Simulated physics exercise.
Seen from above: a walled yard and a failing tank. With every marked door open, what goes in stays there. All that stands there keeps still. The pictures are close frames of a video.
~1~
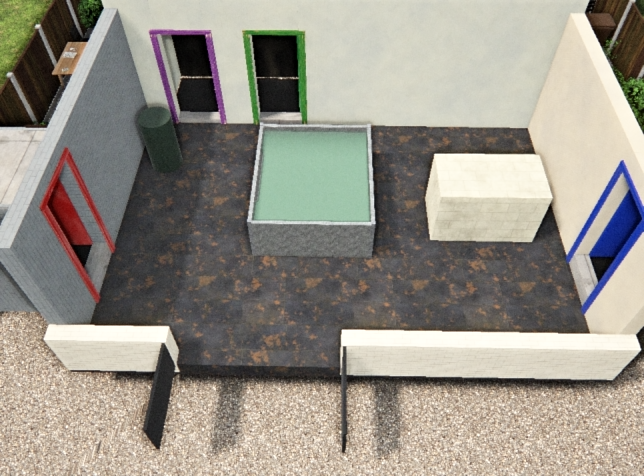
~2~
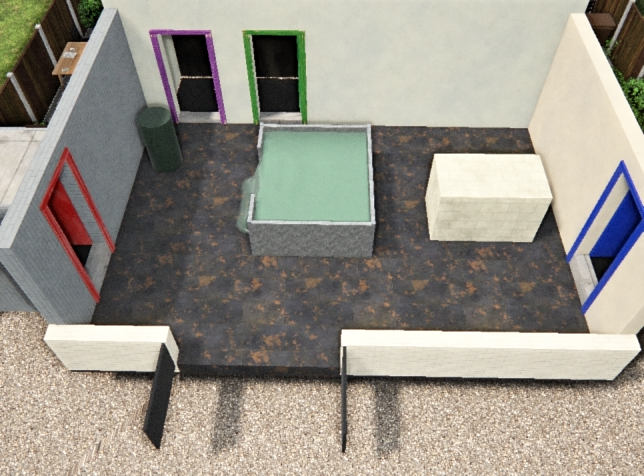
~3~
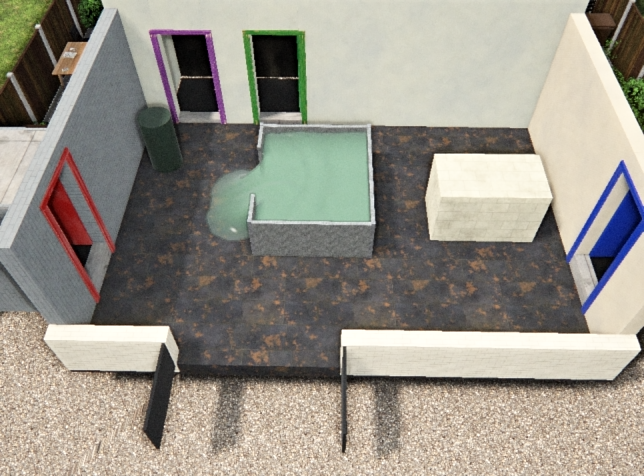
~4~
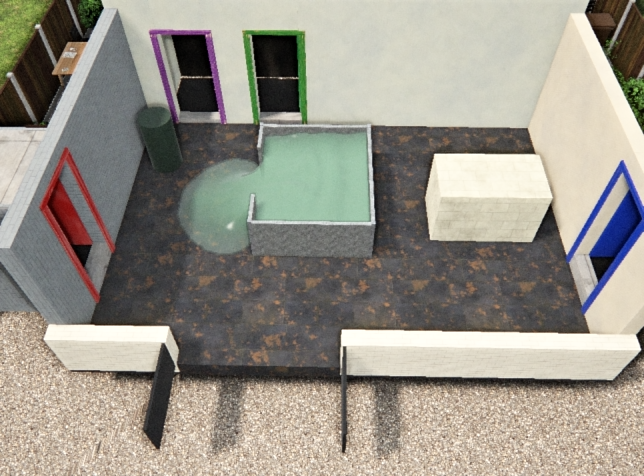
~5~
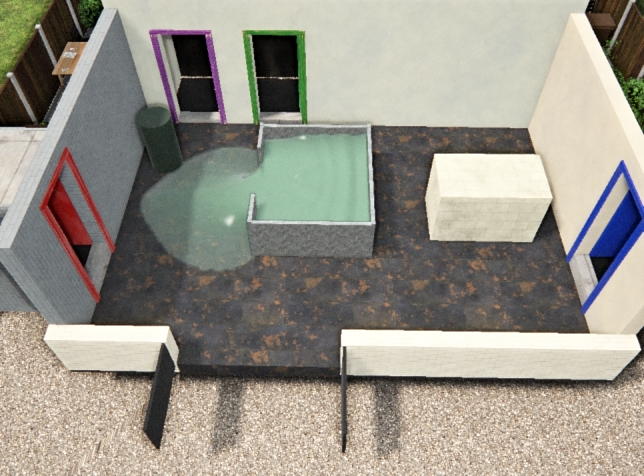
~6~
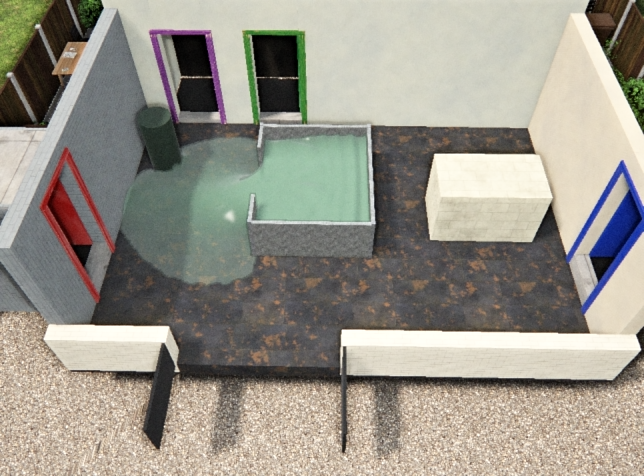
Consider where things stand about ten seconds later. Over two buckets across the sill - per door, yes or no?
Red door no, blue door no, purple door yes, green door no.
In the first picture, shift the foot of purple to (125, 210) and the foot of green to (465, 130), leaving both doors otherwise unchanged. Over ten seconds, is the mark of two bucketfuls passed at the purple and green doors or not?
The purple one crosses the limit, while the green one remains below the limit.
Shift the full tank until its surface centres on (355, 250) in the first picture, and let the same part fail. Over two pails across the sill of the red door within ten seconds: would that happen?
My take is that the red door crosses the line.
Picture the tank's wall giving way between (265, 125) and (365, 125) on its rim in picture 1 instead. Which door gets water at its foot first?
It would be the green-painted one.
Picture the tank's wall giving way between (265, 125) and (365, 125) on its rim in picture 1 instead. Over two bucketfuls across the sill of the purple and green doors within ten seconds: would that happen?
So here's how it goes: Purple runs over, while green runs over.
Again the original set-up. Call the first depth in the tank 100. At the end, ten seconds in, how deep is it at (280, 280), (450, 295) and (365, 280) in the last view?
4, 4, 6 %.
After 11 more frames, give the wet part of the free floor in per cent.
I'd guess some 25 per cent.
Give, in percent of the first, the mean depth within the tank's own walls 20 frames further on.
About 38 per cent.
A moment on, water covers 25 % of the floor; the red door wet at the sill, nothing in, the blue door not reached, the purple door wet at the sill, nothing in, the green door not reached.
Next, water covers 25 % of the floor; the red door wet at the sill, nothing in, the blue door not reached, the purple door over two buckets in, the green door wet at the sill, nothing in.
Then, water covers 50 % of the floor; the red door wet at the sill, nothing in, the blue door not reached, the purple door far over two buckets in, the green door wet at the sill, nothing in.
Later, water covers 90 % of the floor; the red door wet at the sill, nothing in, the blue door wet at the sill, nothing in, the purple door far over two buckets in, the green door wet at the sill, nothing in.
In the end, water covers 95 % of the floor; the red door wet at the sill, nothing in, the blue door wet at the sill, nothing in, the purple door far over two buckets in, the green door wet at the sill, nothing in.
